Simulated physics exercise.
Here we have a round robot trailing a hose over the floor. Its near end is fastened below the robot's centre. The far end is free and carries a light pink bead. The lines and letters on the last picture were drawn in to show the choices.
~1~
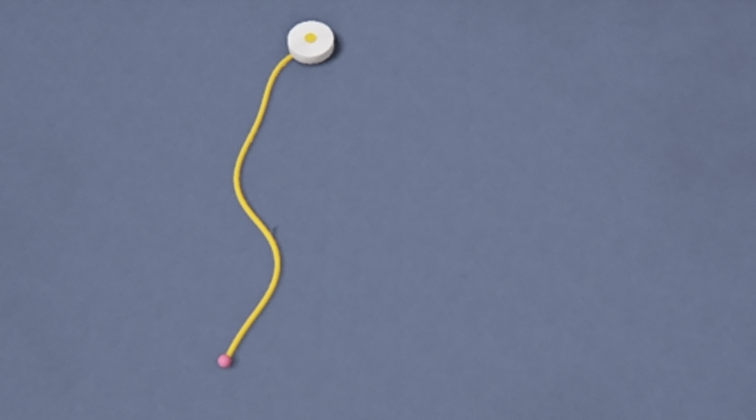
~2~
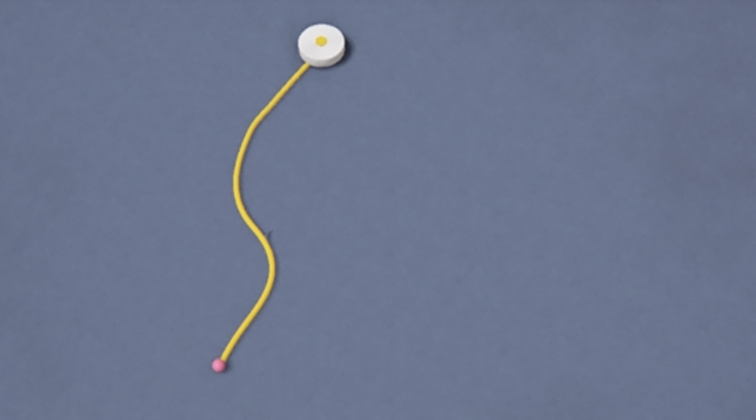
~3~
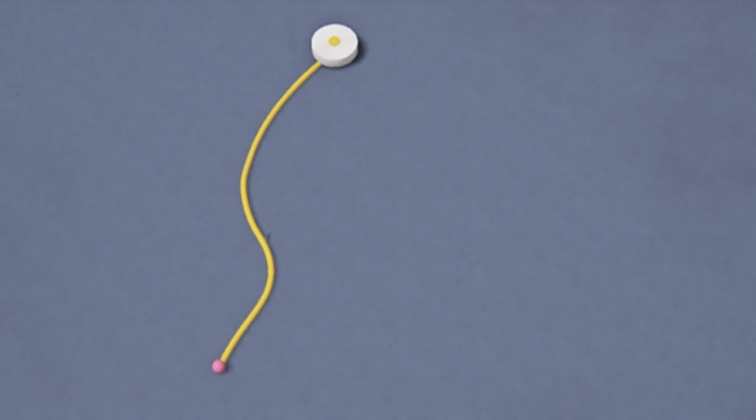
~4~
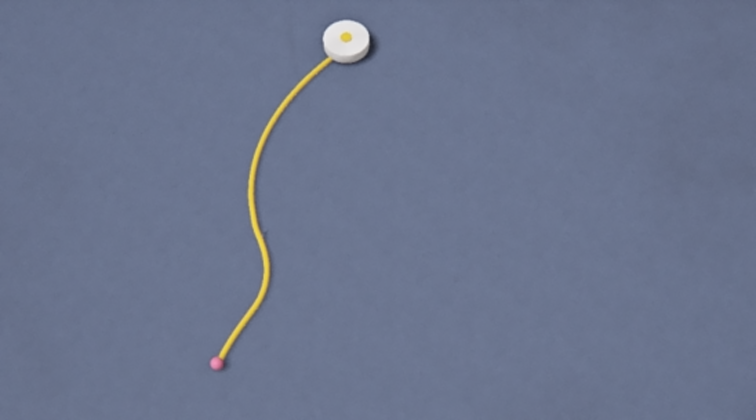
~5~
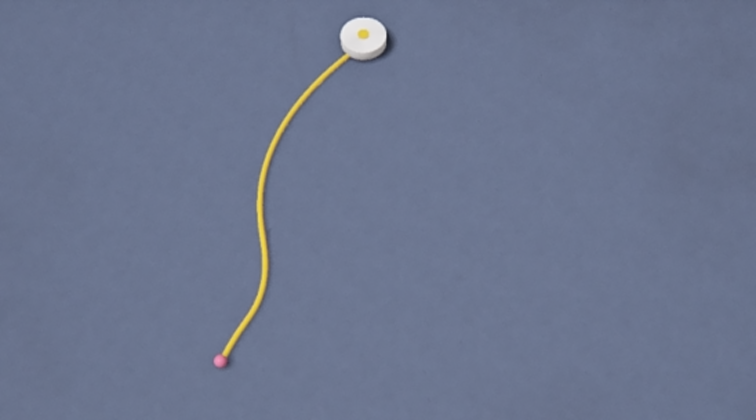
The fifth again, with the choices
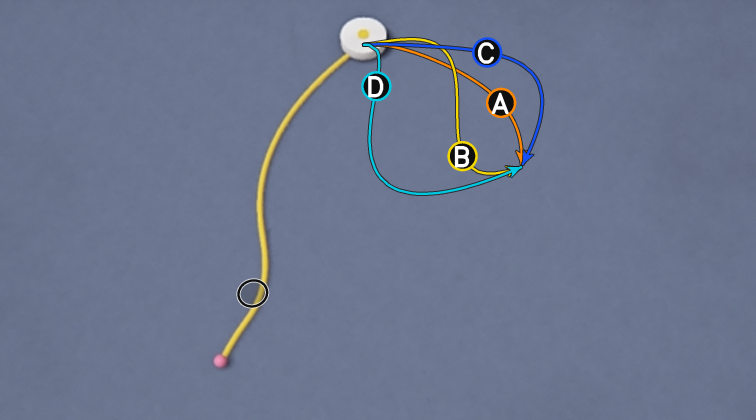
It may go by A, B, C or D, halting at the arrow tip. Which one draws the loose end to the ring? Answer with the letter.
With C the free end lies on the ring.
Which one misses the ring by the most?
That is D.
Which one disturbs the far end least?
Route D.
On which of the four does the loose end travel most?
That is C.
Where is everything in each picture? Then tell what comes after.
The first picture shows robot (311, 43); free end (225, 361).
The second picture shows robot (322, 47); free end (219, 365).
The third picture shows robot (335, 47); free end (219, 366).
The fourth picture shows robot (346, 43); free end (217, 363).
The fifth picture shows robot (364, 40); free end (221, 361).
On the copy, A from (364, 45) via (468, 76) to (522, 164); B from (364, 45) via (457, 89) to (519, 168); C from (364, 45) via (509, 58) to (523, 164); D from (364, 45) via (375, 168) to (521, 167); the ring at (253, 293).
On C. First, robot (471, 44), middle of the hose (325, 154), free end (240, 319).
Then, robot (543, 99), middle of the hose (363, 143), free end (251, 290).
Finally, robot (522, 162), middle of the hose (363, 143), free end (251, 290); the free end is on the ring.
By contrast, A leaves the free end at (236, 332); B leaves the free end at (236, 332); D leaves the free end at (221, 360).
